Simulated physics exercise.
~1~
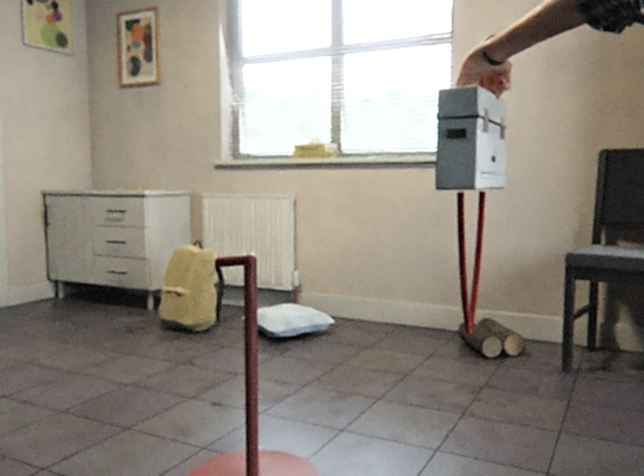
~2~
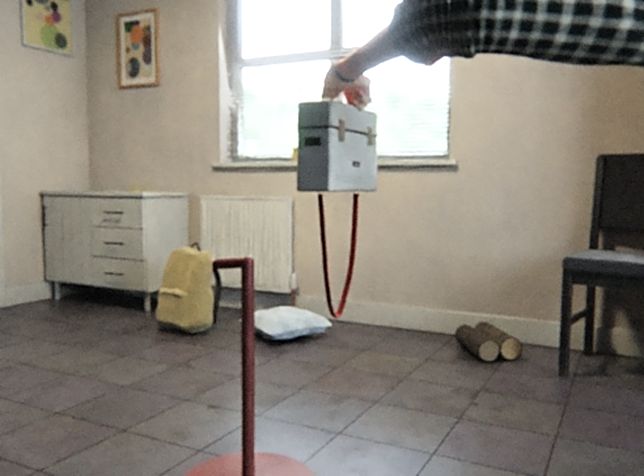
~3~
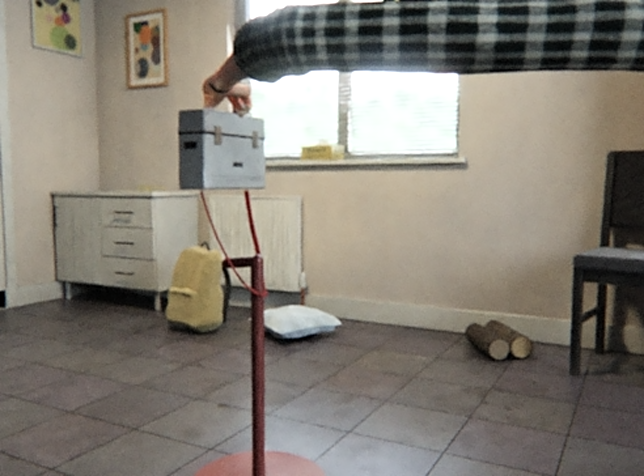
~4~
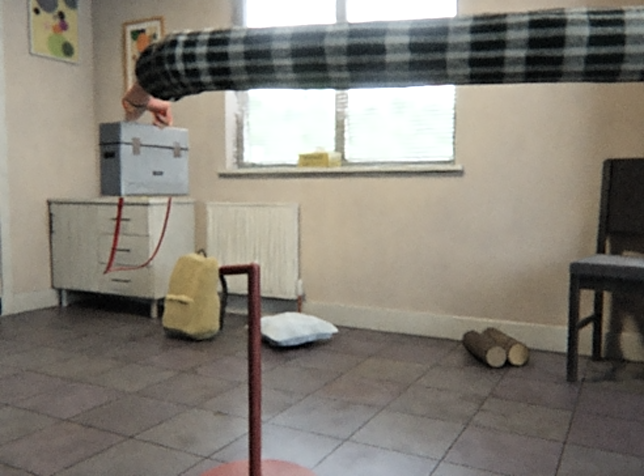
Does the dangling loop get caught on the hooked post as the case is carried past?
No, the loop does not catch on the hook. The case passes clear and ends up to the left of the post, with the loop still hanging below it.
